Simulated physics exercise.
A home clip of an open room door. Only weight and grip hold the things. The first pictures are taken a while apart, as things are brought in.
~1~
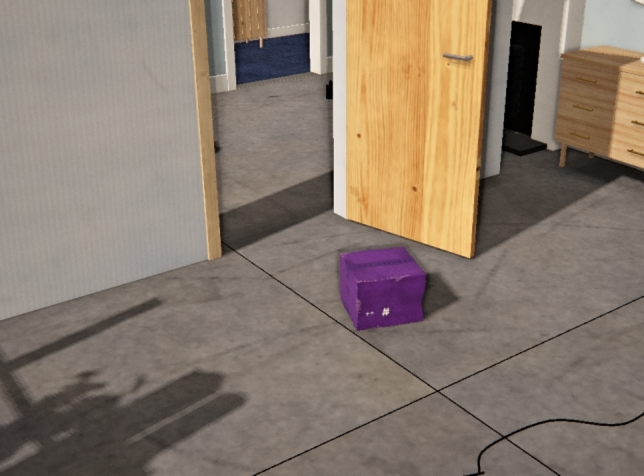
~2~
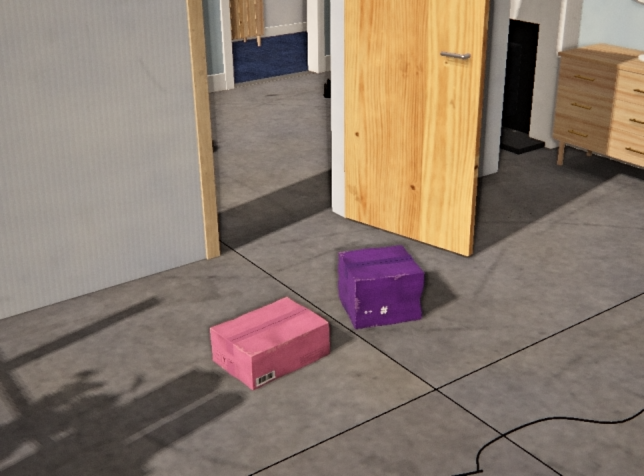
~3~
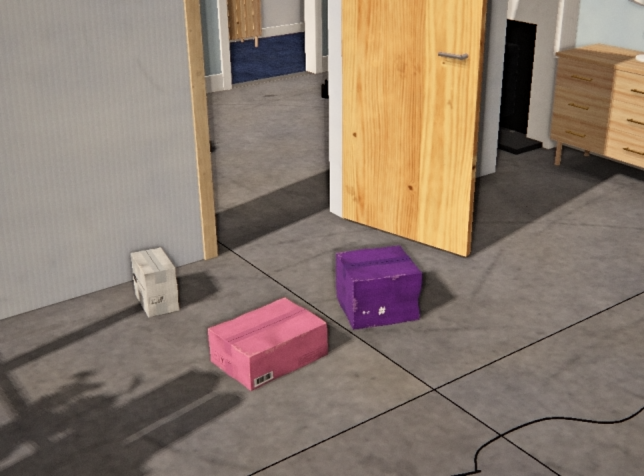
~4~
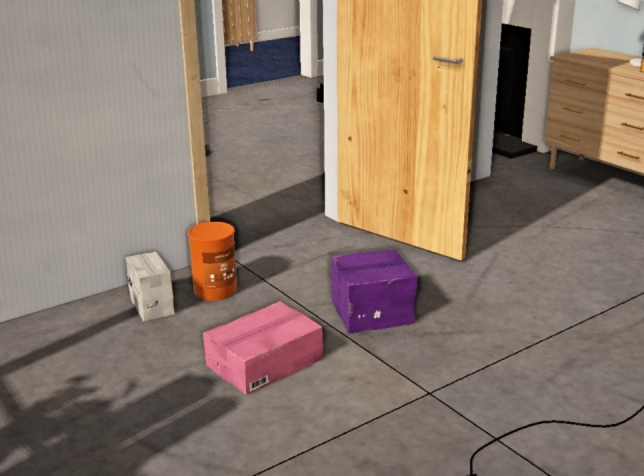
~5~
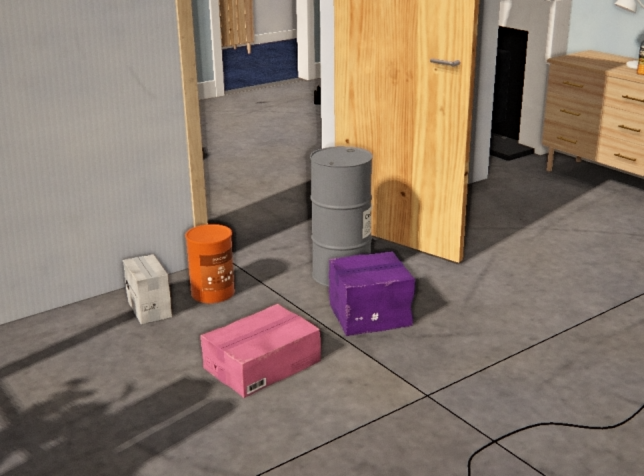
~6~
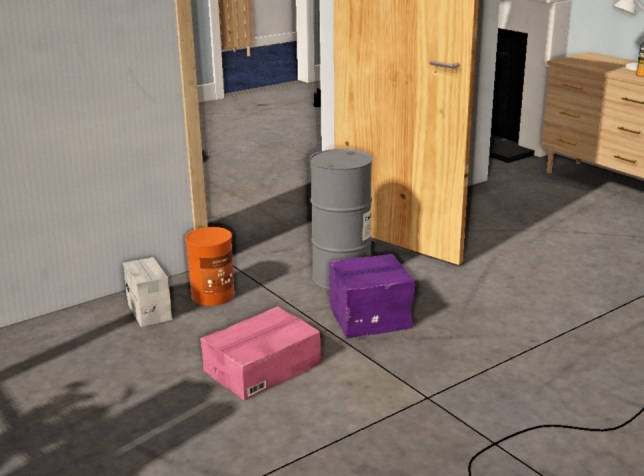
Nothing is seen moving by itself, but objects appear one after another beside a still, wide-open wooden door in a grey-floored room, viewed from above at an angle that shifts very slightly. A purple box sits before the door, with a dresser at right. A pink box appears left of it, then a white parcel farther left, an orange pail beside that, and a tall grey drum behind the purple box.
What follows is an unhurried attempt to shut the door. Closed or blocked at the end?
In the end the door stops short.
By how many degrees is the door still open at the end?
Some 60° open.
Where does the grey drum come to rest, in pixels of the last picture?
Around (323, 221).
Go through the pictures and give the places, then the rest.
In the first picture, door wide open and still.
In the second picture, door wide open and still; purple box (379, 285); pink box (271, 341).
In the third picture, door wide open and still; white parcel (155, 282).
In the fourth picture, door wide open and still; purple box (373, 290); pink box (264, 346).
In the fifth picture, door wide open and still; orange pail (211, 264); white parcel (147, 289).
In the sixth picture, door wide open and still; grey drum (341, 219); purple box (370, 294).
Then, 0.80 s on from there, door 83° open.
Then, 1.20 s on from there, door 67° open; grey drum shifted a little near (333, 220).
In the end, door 62° open; all 5 unmoved. At the end, from the last picture's camera, grey drum near (323, 221).
